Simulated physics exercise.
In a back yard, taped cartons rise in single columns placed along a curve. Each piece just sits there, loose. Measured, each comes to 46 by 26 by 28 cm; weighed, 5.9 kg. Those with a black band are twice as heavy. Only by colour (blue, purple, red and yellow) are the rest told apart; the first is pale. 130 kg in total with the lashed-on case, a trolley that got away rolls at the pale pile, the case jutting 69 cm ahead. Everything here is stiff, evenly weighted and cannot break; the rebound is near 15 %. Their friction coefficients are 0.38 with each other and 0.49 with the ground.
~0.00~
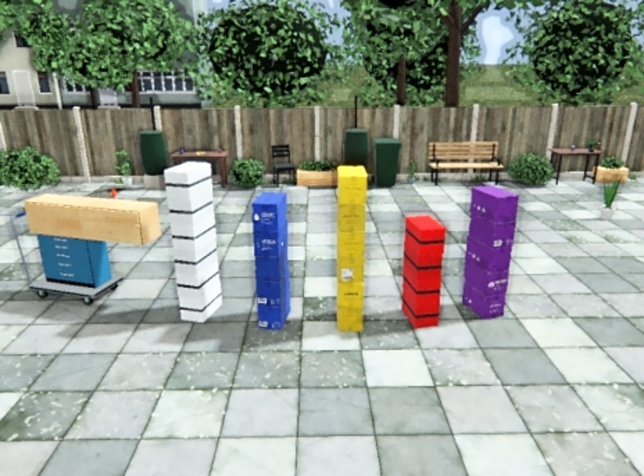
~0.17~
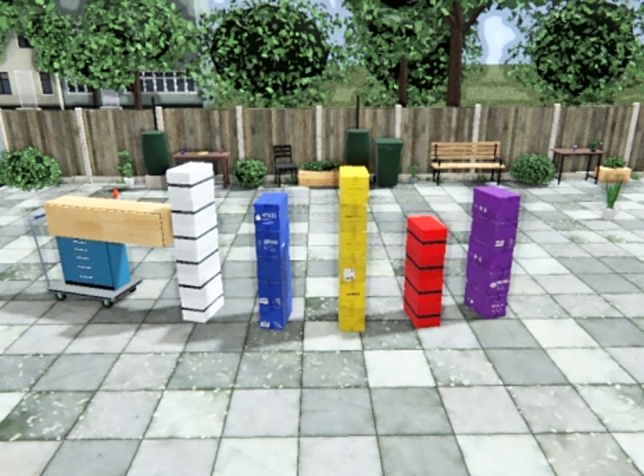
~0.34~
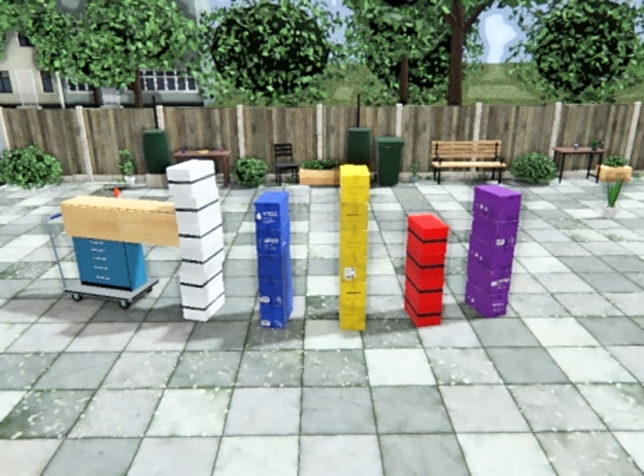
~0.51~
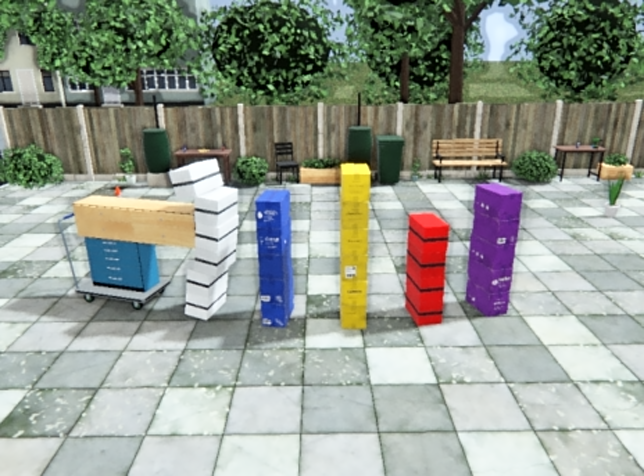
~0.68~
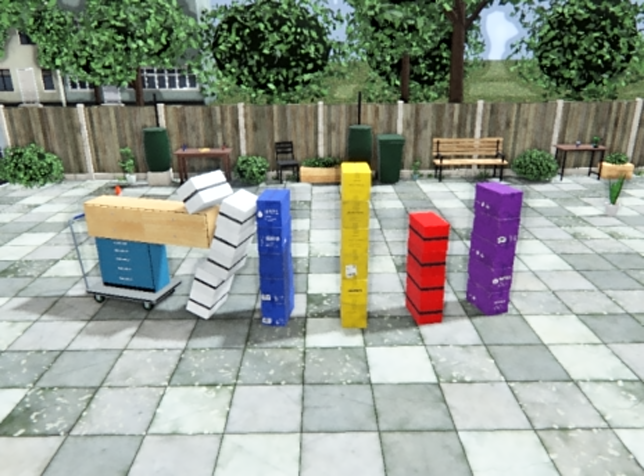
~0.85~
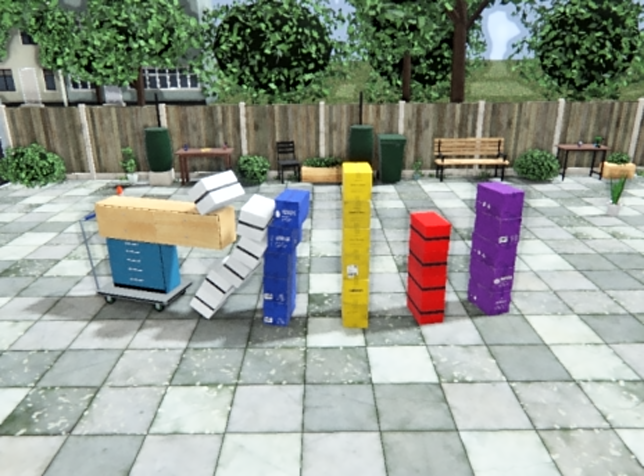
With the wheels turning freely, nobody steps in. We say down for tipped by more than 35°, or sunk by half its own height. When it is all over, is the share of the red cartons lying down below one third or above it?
Above one third.
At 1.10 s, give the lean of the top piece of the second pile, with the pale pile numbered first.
The top piece is some 20 degrees from upright.
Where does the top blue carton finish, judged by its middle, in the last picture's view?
Check around (491, 353) in the last image.
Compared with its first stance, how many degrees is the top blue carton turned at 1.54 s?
Measured against how it began, the tilt is near 25 degrees.
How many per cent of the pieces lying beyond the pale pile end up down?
Estimate: Close to 100%.
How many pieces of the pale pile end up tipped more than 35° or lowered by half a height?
In total, 6 of the pale pieces.
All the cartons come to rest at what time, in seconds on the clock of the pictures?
Around 3.5 seconds.
After 1.10 s, 6 of the pale pile down; none of the 4 red cartons down (0 of 20 in all colours); top red carton unmoved; top blue carton 18° from how it stood.
After 1.54 s, 6 of the pale pile down; none of the 4 red cartons down (6 of 20 in all colours); top red carton unmoved; top yellow carton 37° from how it stood, 9 cm lower.
After 2.10 s, 6 of the pale pile down; none of the 4 red cartons down (11 of 20 in all colours); top red carton 20° from how it stood; top blue carton 74° from how it stood, 98 cm lower.
After 2.62 s, 6 of the pale pile down; 4 of the 4 red cartons down (20 of 20 in all colours); top red carton 49° from how it stood, 58 cm lower; top blue carton upside down.
In the end (3.9 s), 6 of the pale pile down; 4 of the 4 red cartons down (20 of 20 in all colours); top red carton 52° from how it stood, 65 cm lower; top blue carton upside down. That is 100 per cent. From the last view, middles, top red carton near (531, 279), top blue carton near (491, 353).
